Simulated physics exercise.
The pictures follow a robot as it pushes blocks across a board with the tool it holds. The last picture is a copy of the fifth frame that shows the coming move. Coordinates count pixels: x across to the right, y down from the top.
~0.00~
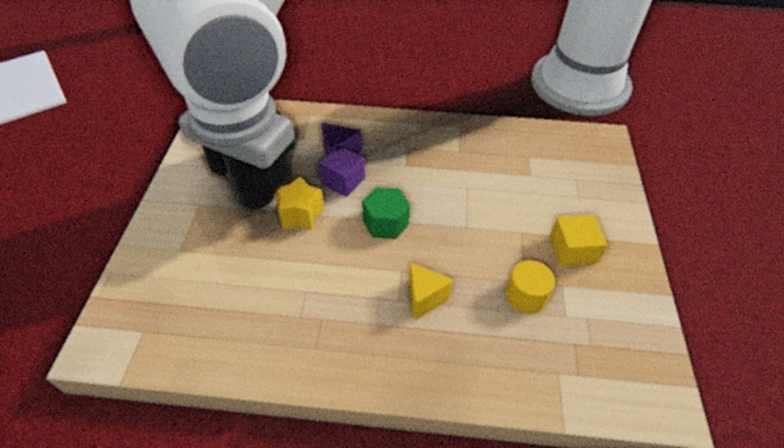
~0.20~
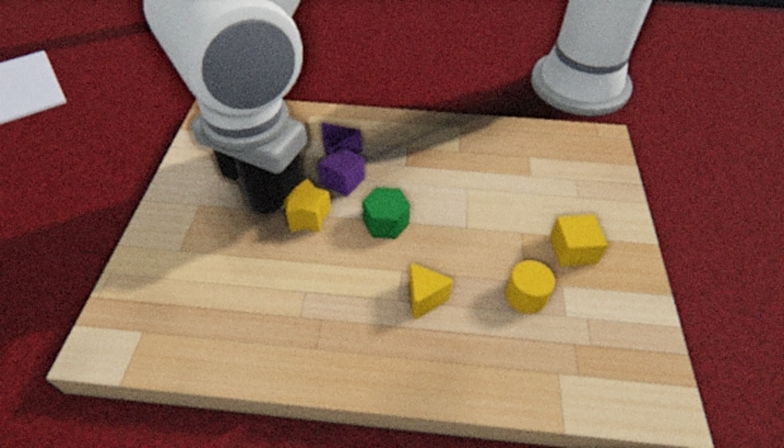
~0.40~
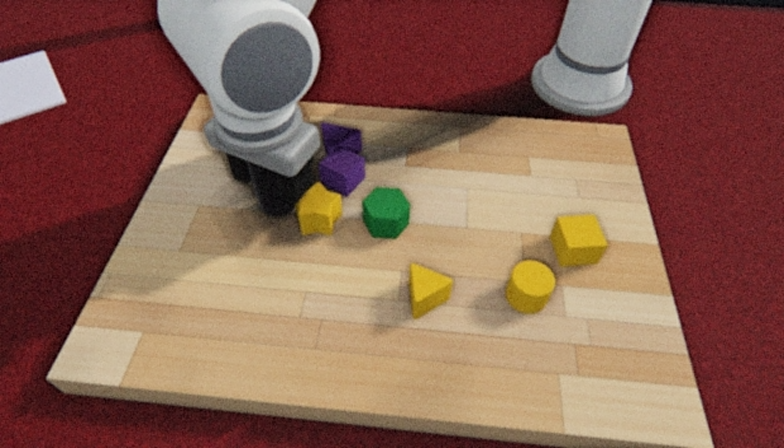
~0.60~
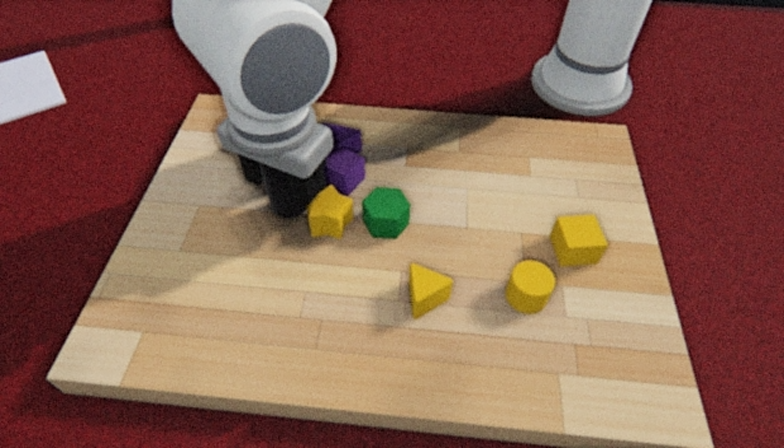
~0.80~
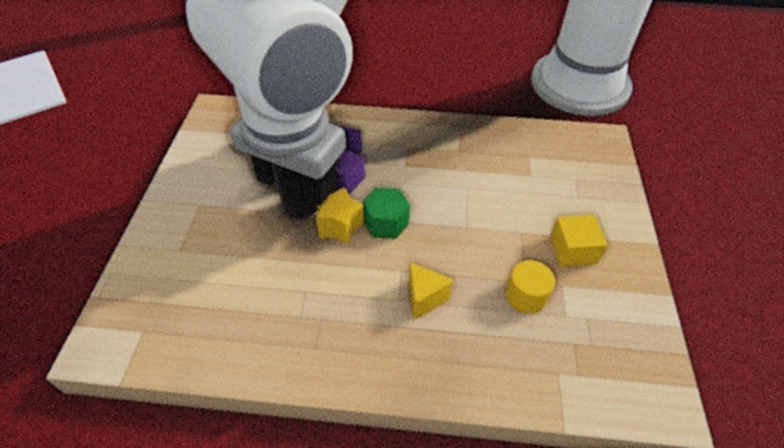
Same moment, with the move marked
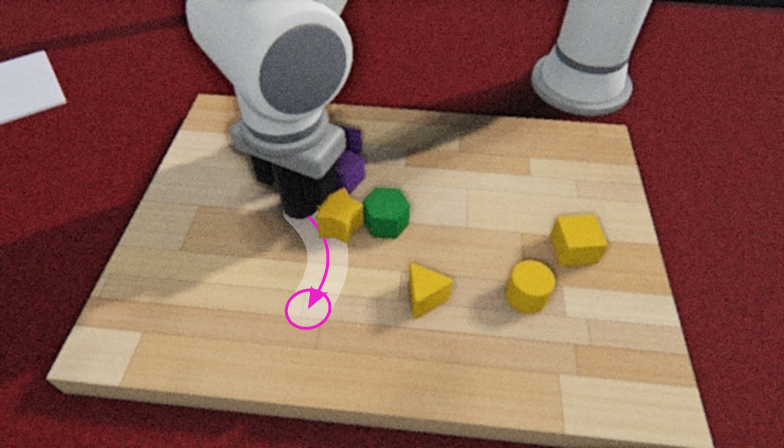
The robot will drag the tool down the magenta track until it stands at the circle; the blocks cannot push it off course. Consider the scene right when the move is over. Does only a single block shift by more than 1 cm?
I expect so.
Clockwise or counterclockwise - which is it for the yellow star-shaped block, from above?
Viewed from overhead, the yellow star-shaped block winds up turned anticlockwise.
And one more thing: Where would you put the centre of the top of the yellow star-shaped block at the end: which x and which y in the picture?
Final place: (373, 236).
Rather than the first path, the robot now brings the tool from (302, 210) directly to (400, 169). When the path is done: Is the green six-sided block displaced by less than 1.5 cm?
I expect so.
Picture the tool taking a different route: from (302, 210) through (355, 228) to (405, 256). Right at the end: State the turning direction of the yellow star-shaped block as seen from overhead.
Rotation: Clockwise.
Drawn move, from (302, 210) through (323, 237) and (326, 271) to (308, 309).
The first path, step by step. One third of the way, tool at (323, 232); yellow star-shaped block at (364, 229).
Two thirds of the way, tool at (326, 267); yellow star-shaped block at (373, 236), turned 45° anticlockwise.
At the end, tool at (307, 305); yellow star-shaped block at (373, 236), turned 45° anticlockwise; purple square still.
